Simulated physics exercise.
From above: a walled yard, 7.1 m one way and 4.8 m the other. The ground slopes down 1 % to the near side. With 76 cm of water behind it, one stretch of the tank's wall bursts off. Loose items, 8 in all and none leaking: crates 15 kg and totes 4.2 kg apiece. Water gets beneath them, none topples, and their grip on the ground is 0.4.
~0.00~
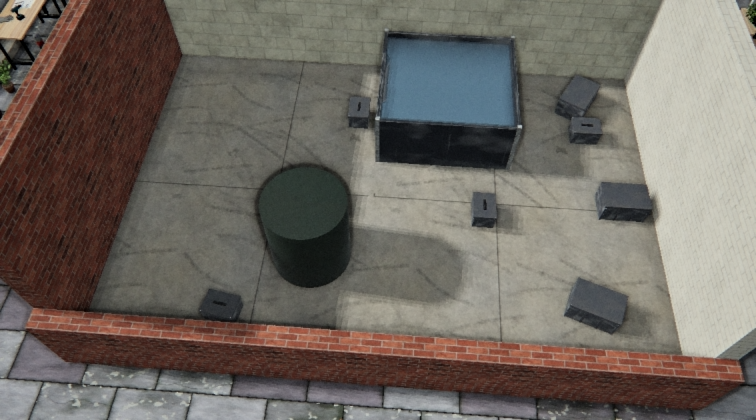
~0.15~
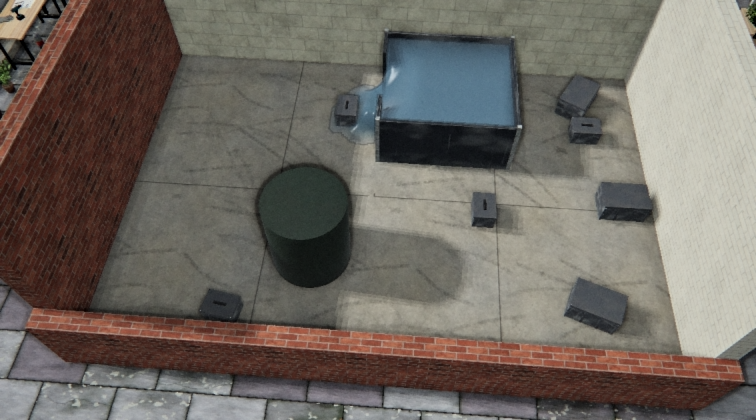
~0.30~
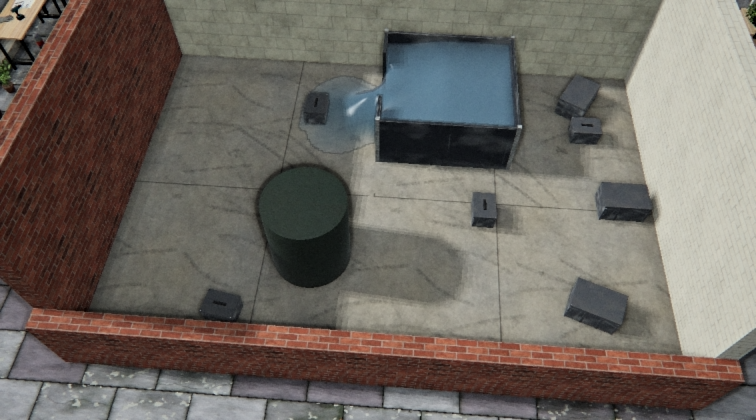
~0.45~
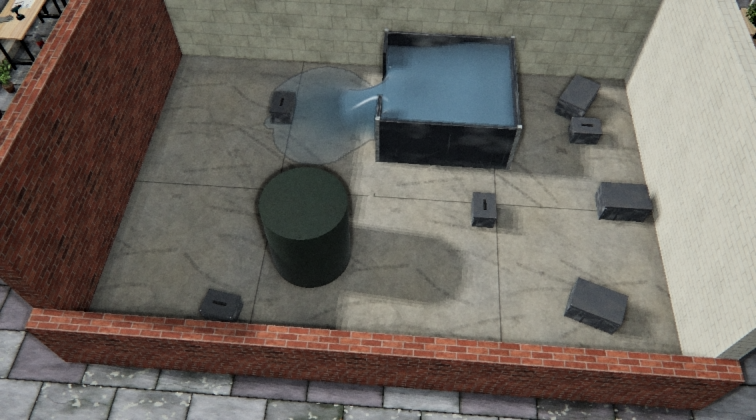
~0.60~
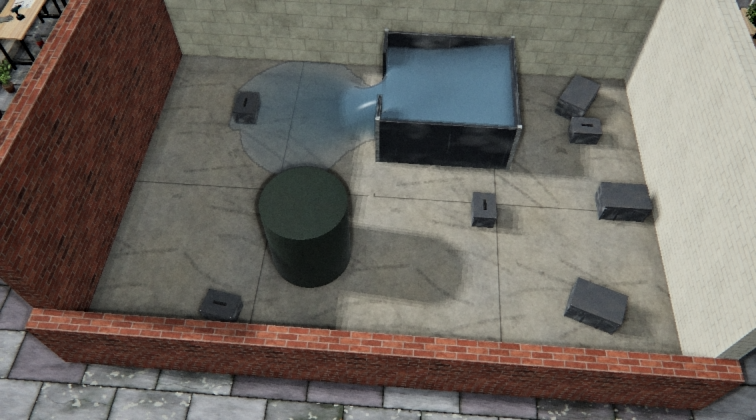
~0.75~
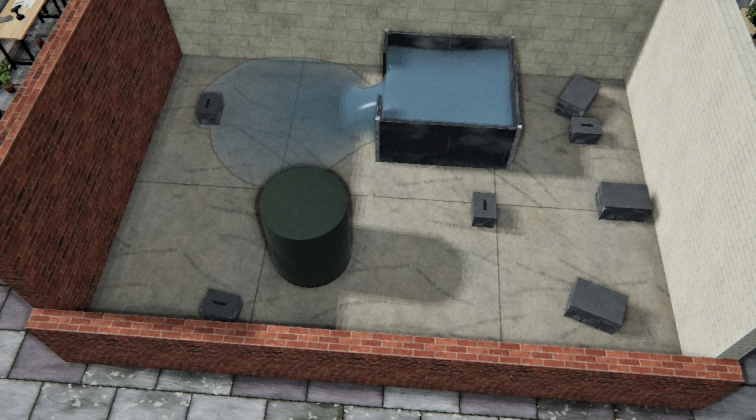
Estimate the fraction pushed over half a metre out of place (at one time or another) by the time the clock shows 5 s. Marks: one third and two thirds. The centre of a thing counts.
Share: Less than a third.
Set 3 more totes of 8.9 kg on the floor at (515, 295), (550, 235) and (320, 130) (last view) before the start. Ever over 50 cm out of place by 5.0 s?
In turn: Under, short of it, more.
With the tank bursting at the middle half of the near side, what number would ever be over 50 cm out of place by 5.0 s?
In that case 5 of them.
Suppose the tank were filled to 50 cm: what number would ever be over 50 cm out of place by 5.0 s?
Then 2.
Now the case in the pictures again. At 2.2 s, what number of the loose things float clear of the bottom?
At that moment 1.
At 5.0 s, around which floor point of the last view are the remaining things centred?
At about (474, 214).
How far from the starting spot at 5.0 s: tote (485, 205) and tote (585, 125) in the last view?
In that order: 0 cm, 0 cm.
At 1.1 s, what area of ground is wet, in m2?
About 11.5 m2.
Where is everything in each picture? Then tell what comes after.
The first frame shows a tote at (359, 107) rests on the ground; a crate at (627, 195) rests on the ground; 3.2 m2 under water; 0 of 8 have shifted.
The second frame shows a tote at (347, 105), on the bottom, 18 cm from its start; a crate at (627, 195), on the bottom; 3.7 m2 under water; 1 of 8 have shifted.
The third frame shows a tote at (316, 103), on the bottom, 64 cm from its start; a crate at (627, 195) rests on the ground; water covers 4.6 m2; 1 of 8 have shifted.
The fourth frame shows a tote at (282, 102), on the bottom, 114 cm from its start; a crate at (627, 195), on the bottom; 5.7 m2 under water; 1 of 8 have shifted.
The fifth frame shows a tote at (246, 103) rests on the ground, 168 cm from its start; a crate at (627, 195), on the bottom; water covers 7.0 m2; 1 of 8 have shifted.
The sixth frame shows a tote at (208, 103), on the bottom, 223 cm from its start; a crate at (627, 195) rests on the ground; water covers 8.4 m2; 1 of 8 have shifted.
After 1.1 s 1 of 8 are over 50 cm from their spots; 0 afloat.
After 2.2 s 1 of 8 are over 50 cm from their spots; 1 afloat.
After 3.5 s 2 of 8 are over 50 cm from their spots; 1 afloat.
After 5.0 s 2 of 8 are over 50 cm from their spots, and 2 have been at some point; 1 afloat.
